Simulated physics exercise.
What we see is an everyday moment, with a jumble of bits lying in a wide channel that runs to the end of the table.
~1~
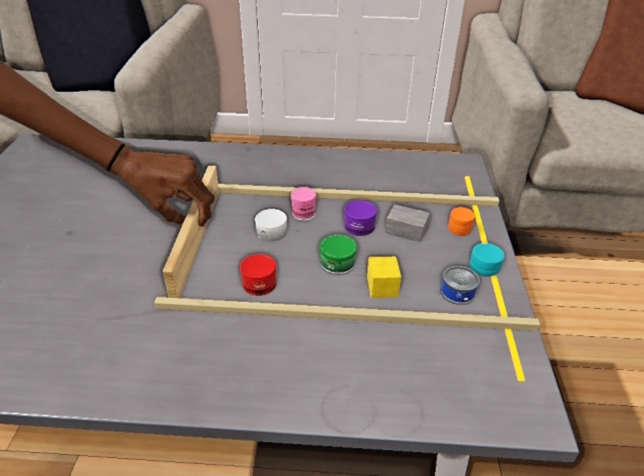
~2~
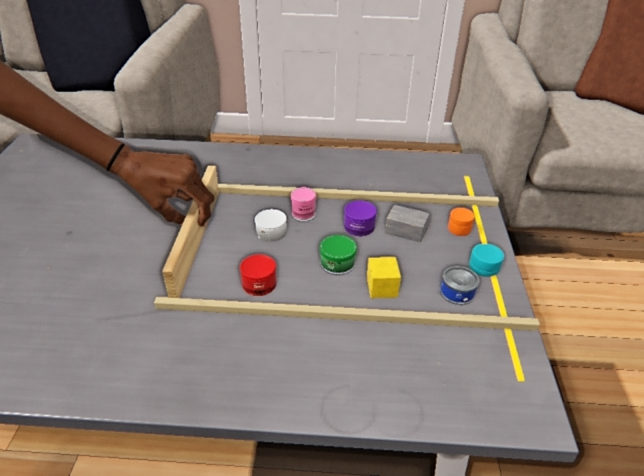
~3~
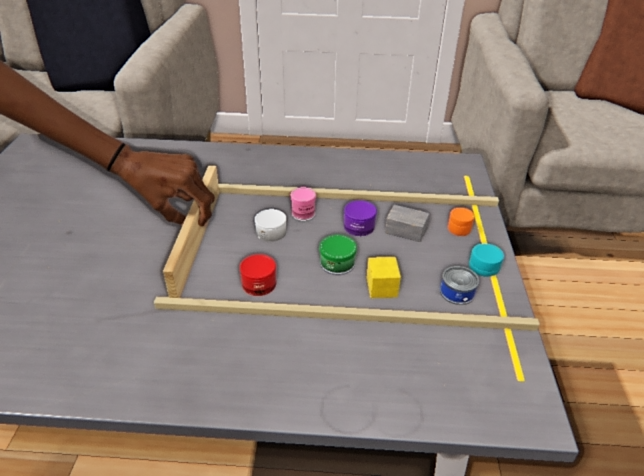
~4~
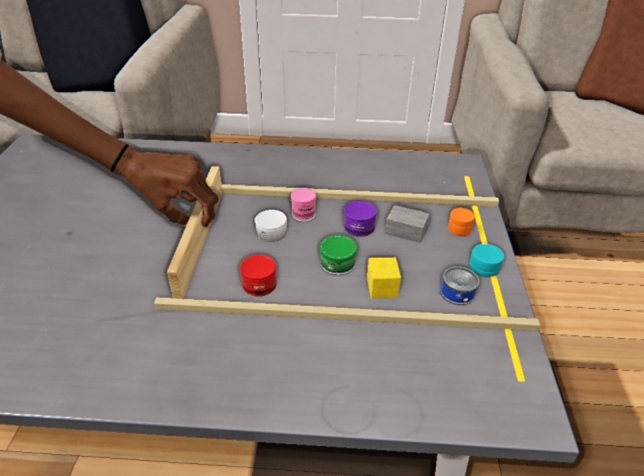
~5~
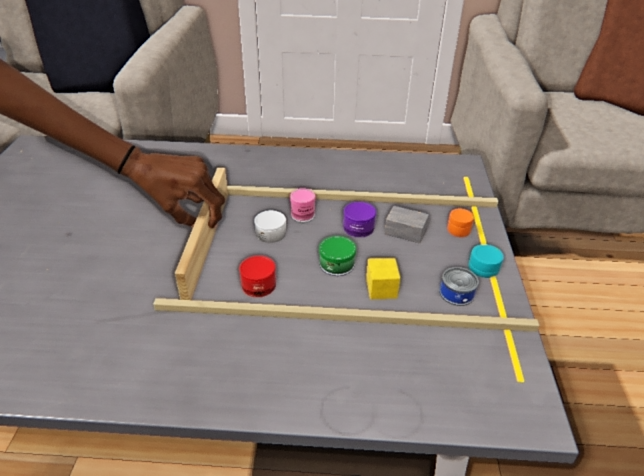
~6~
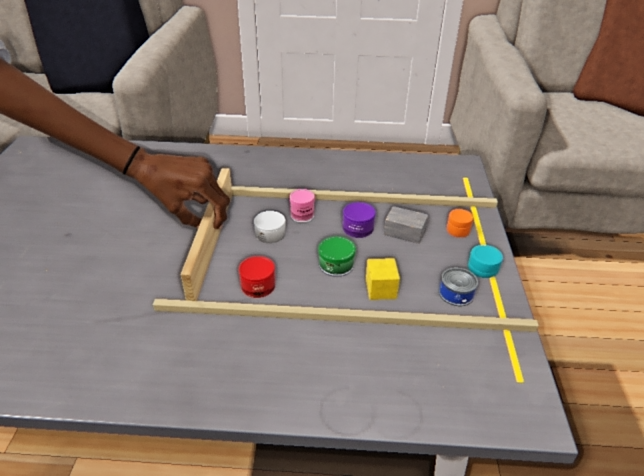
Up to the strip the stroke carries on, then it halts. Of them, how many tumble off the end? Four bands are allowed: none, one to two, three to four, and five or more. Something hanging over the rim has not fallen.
The answer is five or more.
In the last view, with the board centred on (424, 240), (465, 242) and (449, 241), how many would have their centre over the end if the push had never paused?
0, 3 and 1.
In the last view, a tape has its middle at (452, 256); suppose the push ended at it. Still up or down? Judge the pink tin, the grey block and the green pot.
Going in order, the pink tin keeps its spot, then the grey block keeps its spot, then the green pot keeps its spot.
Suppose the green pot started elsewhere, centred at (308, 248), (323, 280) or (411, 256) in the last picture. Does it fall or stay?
In order, the green pot sits tight; leaves the top; sits tight.
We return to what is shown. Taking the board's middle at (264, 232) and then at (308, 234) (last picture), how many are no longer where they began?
At that stage 2; at the next, 3.
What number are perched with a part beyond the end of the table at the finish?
Answer: 3.
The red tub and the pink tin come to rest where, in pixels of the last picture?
Middles: Around (519, 293) and around (489, 205).
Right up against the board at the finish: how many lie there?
It adds up to 4.
A little later, none off yet; turquoise lid at rest near (485, 261); orange lid at rest near (460, 224); blue tin at rest near (458, 287).
Next, none off yet; turquoise lid at rest near (485, 261); orange lid at rest near (464, 223); blue tin shifted about its own width near (480, 287).
When it is over, the number that fall off is five or more; down, purple tub, yellow block, grey block, blue tin, orange lid and turquoise lid.
